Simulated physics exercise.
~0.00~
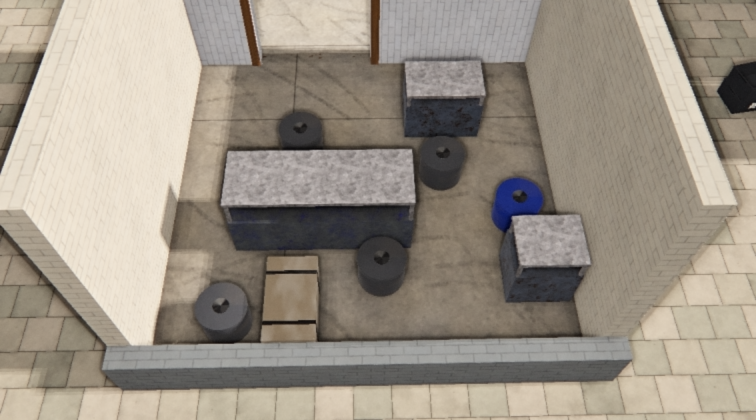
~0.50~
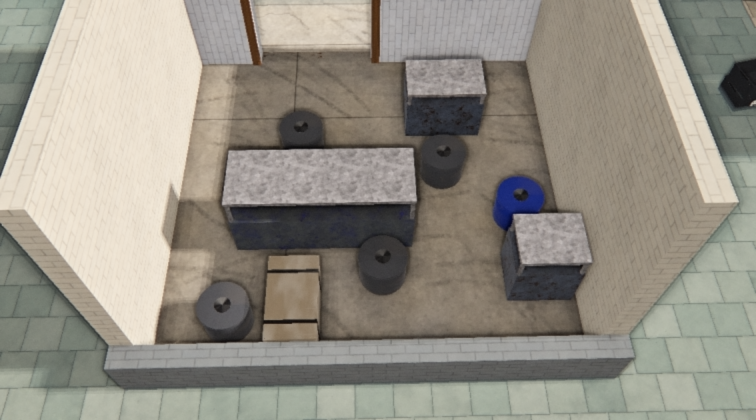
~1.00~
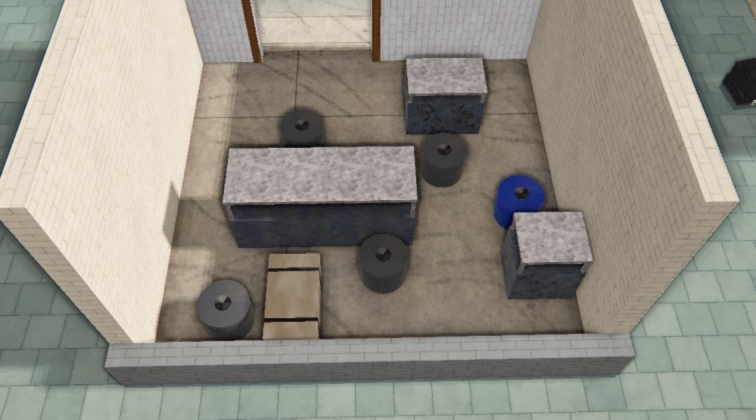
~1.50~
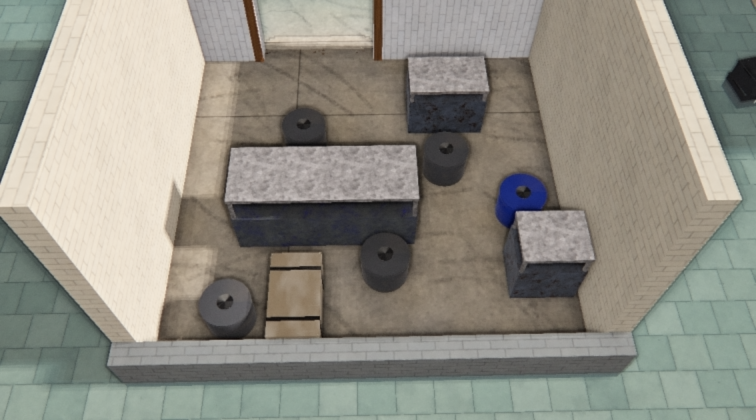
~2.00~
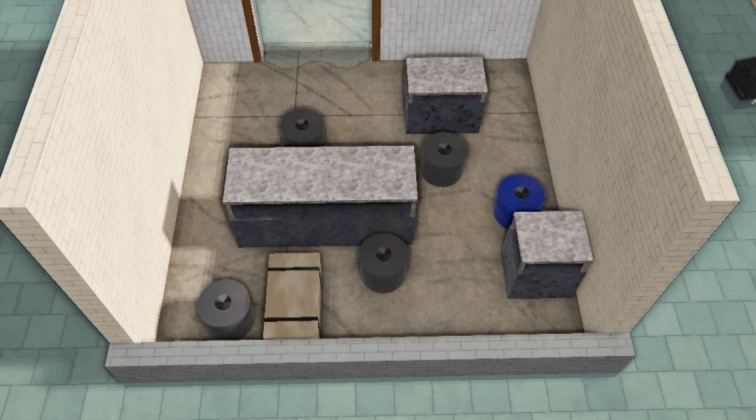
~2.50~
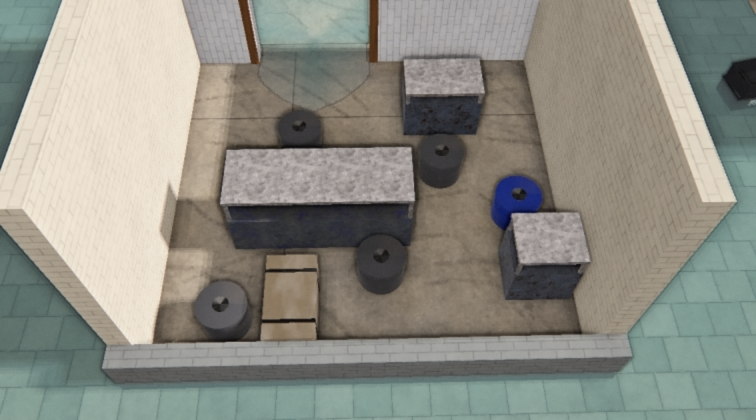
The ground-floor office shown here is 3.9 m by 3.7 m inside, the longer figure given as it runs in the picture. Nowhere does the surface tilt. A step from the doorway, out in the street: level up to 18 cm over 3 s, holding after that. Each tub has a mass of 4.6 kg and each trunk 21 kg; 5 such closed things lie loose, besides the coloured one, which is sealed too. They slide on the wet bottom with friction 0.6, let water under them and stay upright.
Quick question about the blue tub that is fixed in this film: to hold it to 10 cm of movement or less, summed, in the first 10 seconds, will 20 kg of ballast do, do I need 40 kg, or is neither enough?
20 kg will do.
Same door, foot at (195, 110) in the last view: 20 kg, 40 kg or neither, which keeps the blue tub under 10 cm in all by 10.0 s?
Moved there, the heavy choice alone works.
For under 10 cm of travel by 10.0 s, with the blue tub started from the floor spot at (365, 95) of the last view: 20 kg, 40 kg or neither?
Short answer: Any load.
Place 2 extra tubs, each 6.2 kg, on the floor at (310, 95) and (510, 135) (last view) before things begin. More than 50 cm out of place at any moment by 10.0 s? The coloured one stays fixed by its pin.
Order as asked: Goes beyond / goes beyond.
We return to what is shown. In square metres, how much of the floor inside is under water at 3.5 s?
Wet: Near 3.0 m2.
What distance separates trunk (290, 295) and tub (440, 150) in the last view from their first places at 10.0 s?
In turn: 80 cm, 140 cm.
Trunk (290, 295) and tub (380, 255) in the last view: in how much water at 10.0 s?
I'd put it at 9 cm and 6 cm respectively.
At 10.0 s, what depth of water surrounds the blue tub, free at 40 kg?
10 cm, roughly.
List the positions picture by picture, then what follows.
In the first picture, the blue tub at (520, 197), on the bottom; 0.0 m2 under water; 0 of 6 have shifted.
In the second picture, the blue tub at (521, 195), on the bottom; 0.0 m2 under water; 0 of 6 have shifted.
In the third picture, the blue tub at (521, 194) rests on the ground; water covers 0.0 m2; 0 of 6 have shifted.
In the fourth picture, the blue tub at (523, 192), on the bottom; 0.0 m2 under water; 0 of 6 have shifted.
In the fifth picture, the blue tub at (522, 193), on the bottom; 0.1 m2 under water; 0 of 6 have shifted.
In the sixth picture, the blue tub at (519, 194) rests on the ground; 0.7 m2 under water; 0 of 6 have shifted.
After 3.5 s the blue tub would be 0 cm from its start with 20 kg and 0 cm from its start with 40 kg; 0 cm of water round it then.
After 4.5 s the blue tub would be 0 cm from its start with 20 kg and 0 cm from its start with 40 kg; 0 cm of water round it then.
After 7.0 s the blue tub would be 0 cm from its start with 20 kg and 0 cm from its start with 40 kg; 5 cm of water round it then.
After 10.0 s the blue tub would be 0 cm from its start with 20 kg and 0 cm from its start with 40 kg; 10 cm of water round it then.
